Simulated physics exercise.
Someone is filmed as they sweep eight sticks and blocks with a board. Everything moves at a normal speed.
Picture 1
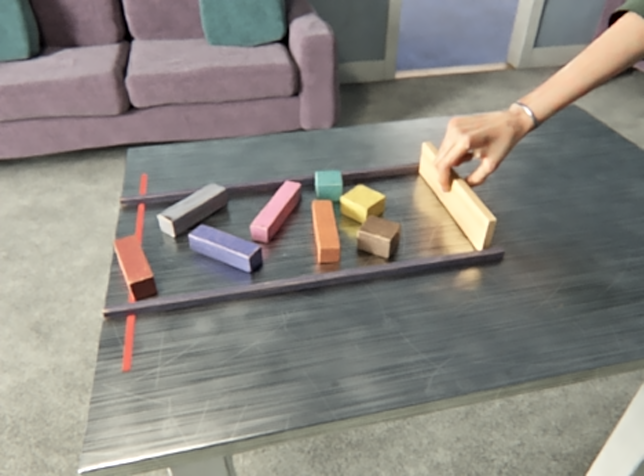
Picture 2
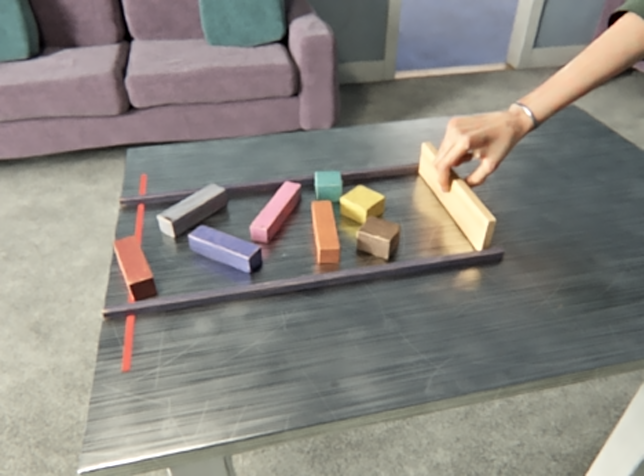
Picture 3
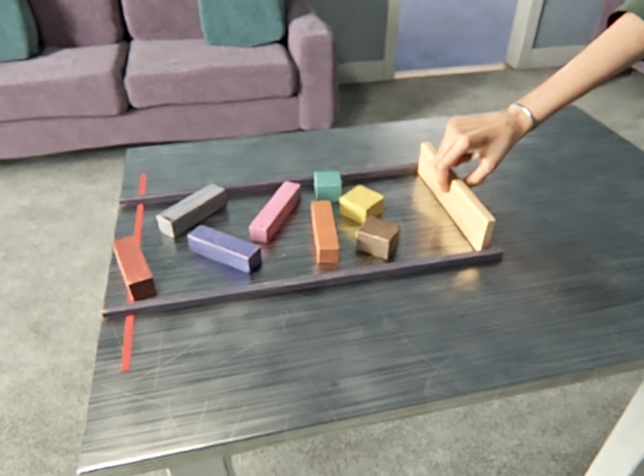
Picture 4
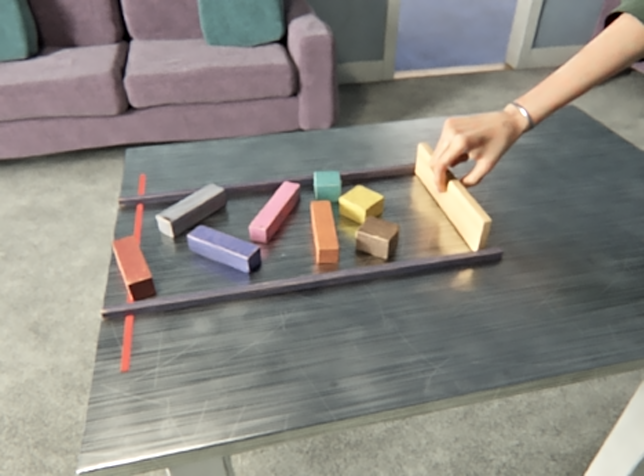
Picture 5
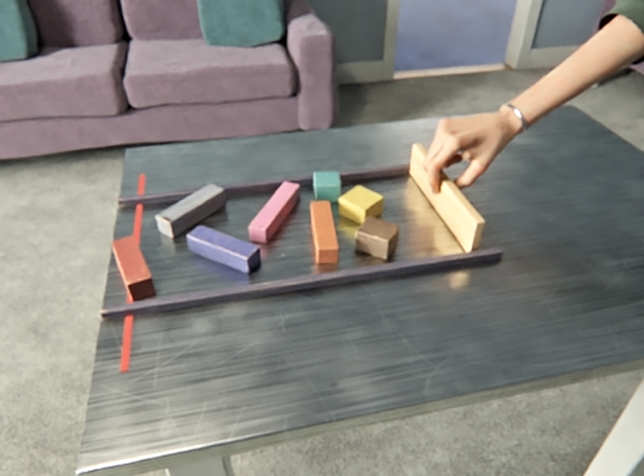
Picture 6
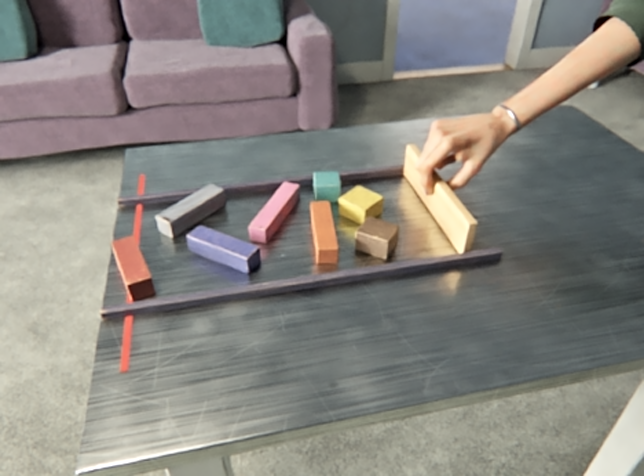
On a dark table near a purple sofa, a hand slid an upright wooden board slightly to the left between two rails, while the scattered colored blocks and sticks stayed where they were.
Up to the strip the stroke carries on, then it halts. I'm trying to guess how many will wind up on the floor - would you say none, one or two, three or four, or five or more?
The push clears five or more off the end, I'd bet.
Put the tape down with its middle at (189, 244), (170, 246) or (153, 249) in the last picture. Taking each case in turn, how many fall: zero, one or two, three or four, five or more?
The counts for the three tapes are just one or two, 3 or 4 and at least five.
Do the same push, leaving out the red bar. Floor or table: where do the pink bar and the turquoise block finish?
The pink bar is gone, the turquoise block is still there.
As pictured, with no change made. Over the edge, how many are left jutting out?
3, I think.
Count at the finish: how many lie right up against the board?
The count comes out at 3.
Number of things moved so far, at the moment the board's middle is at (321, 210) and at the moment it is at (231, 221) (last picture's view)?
The count reaches 5 first and 8 second.
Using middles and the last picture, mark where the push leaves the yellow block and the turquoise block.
Yellow block: About (117, 232); turquoise block: About (122, 213).
Soon after, none off yet; red bar at rest near (133, 267); grey stick at rest near (193, 210); blue bar at rest near (224, 249).
Then, none off yet; red bar at rest near (133, 267); grey stick moving near (183, 211); blue bar moved a little near (186, 254).
Further on, one off so far; red bar on its side near (79, 332); grey stick moved about its own width near (111, 221); blue bar moved about its own width near (97, 273).
At rest, the number that fall off is five or more; fallen, orange bar, pink bar, blue bar, grey stick and red bar.
